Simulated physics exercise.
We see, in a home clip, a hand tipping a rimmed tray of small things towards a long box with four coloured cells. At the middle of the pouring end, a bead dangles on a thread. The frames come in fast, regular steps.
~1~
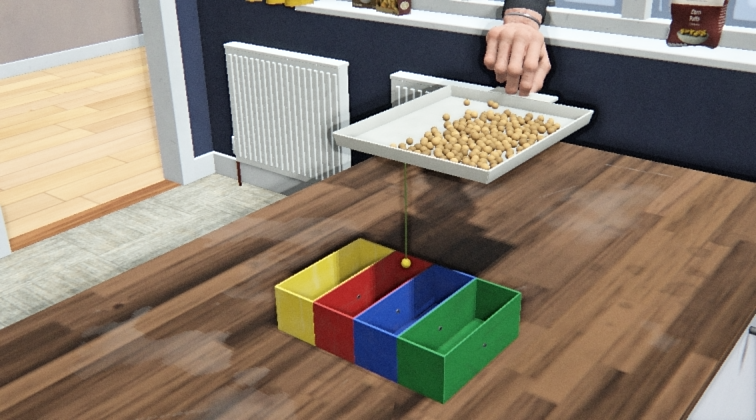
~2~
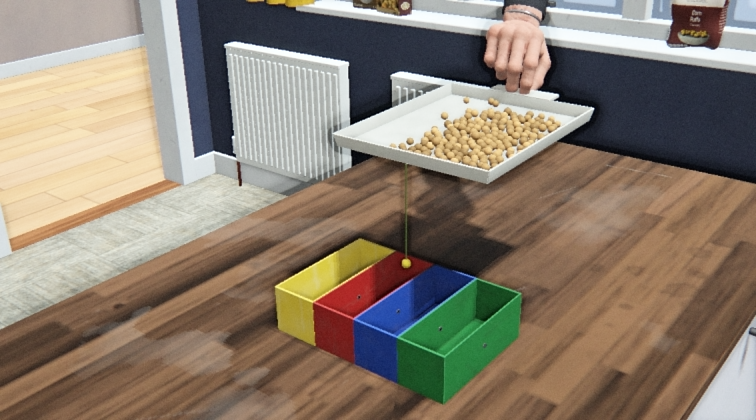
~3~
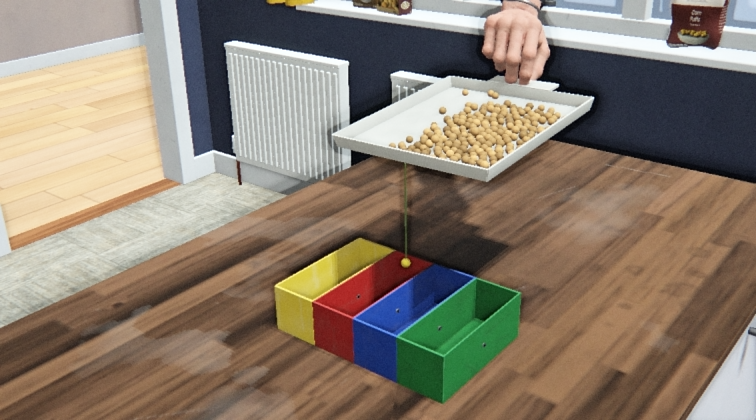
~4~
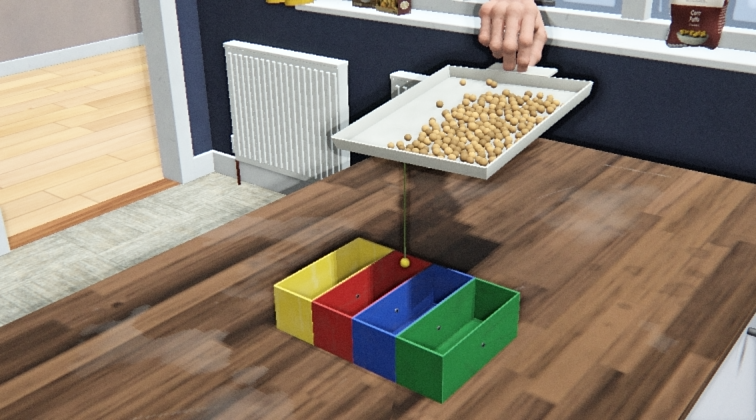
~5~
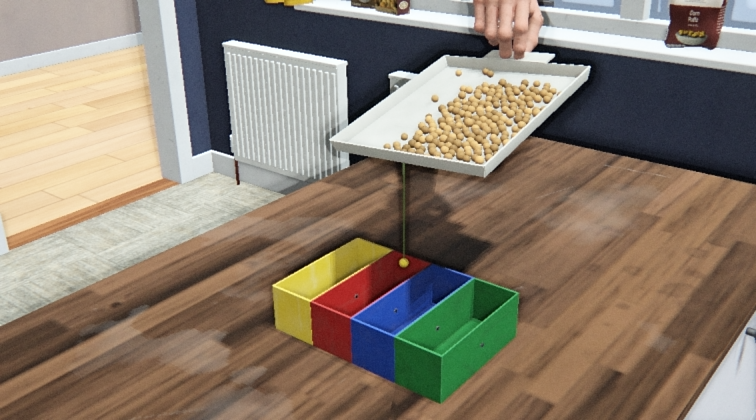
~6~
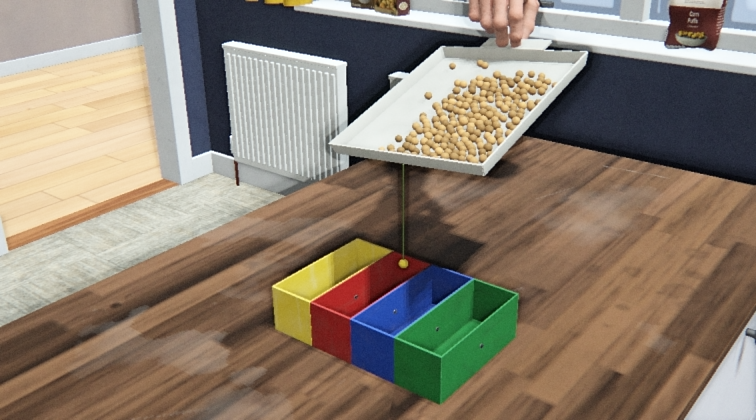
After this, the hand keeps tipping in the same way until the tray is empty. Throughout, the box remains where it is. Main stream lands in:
Yellow.
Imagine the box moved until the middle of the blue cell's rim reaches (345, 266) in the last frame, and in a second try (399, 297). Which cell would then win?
The first try: The blue one. The second: The yellow cell.
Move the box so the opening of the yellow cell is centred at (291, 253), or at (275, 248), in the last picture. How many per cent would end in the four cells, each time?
In order: 90 percent, then 100 percent.
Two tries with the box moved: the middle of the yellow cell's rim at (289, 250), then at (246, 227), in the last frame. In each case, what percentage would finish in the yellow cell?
Close to 0 in a hundred, then close to 0 in a hundred.
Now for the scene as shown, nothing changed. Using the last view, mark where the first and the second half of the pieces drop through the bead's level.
Earlier half at (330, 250), later half at (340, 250).
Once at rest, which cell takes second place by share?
After the leader, it is red.
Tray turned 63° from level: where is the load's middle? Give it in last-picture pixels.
In the last view the centre sits at roughly (375, 149).
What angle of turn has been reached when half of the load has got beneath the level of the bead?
Roughly 85 degrees of turn.
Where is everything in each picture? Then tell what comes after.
In the first picture, corners of the pouring end at (337, 132) and (488, 169), level; middle of the load at (477, 140), round wooden beads; bead on its thread at (406, 263); yellow cell at (295, 311); red cell at (334, 328); blue cell at (376, 346); green cell at (421, 365).
In the second picture, corners of the pouring end at (337, 133) and (488, 169), level; middle of the load at (477, 139).
In the third picture, corners of the pouring end at (337, 134) and (487, 168), tipped barely, lowest at the left corner; middle of the load at (476, 134).
In the fourth picture, corners of the pouring end at (335, 136) and (485, 165), tipped a little, lowest at the left corner; middle of the load at (475, 128).
In the fifth picture, corners of the pouring end at (334, 139) and (483, 164), tipped a little, lowest at the left corner; middle of the load at (471, 123).
In the sixth picture, corners of the pouring end at (333, 142) and (481, 163), tipped clearly, lowest at the left corner; middle of the load at (477, 117), nearly all on the move; yellow cell at (293, 311); red cell at (331, 328); blue cell at (373, 346); green cell at (418, 366).
Soon, tray tipped steeply; most on the tray; a small part in the yellow cell; a stray few in the red cell; about a quarter falling or outside the box.
A while on, tray tipped past a quarter turn; a stray few on the tray; about half in the yellow cell; about a quarter in the red cell; a stray few in the blue cell; about a third falling or outside the box.
Towards the end, tray tipped past a quarter turn; about half in the yellow cell; about a quarter in the red cell; a stray few in the blue cell; about a quarter falling or outside the box.
Finally, tray tipped past a quarter turn; about half in the yellow cell; about a quarter in the red cell; a stray few in the blue cell; none in the green cell; about a quarter outside the box.
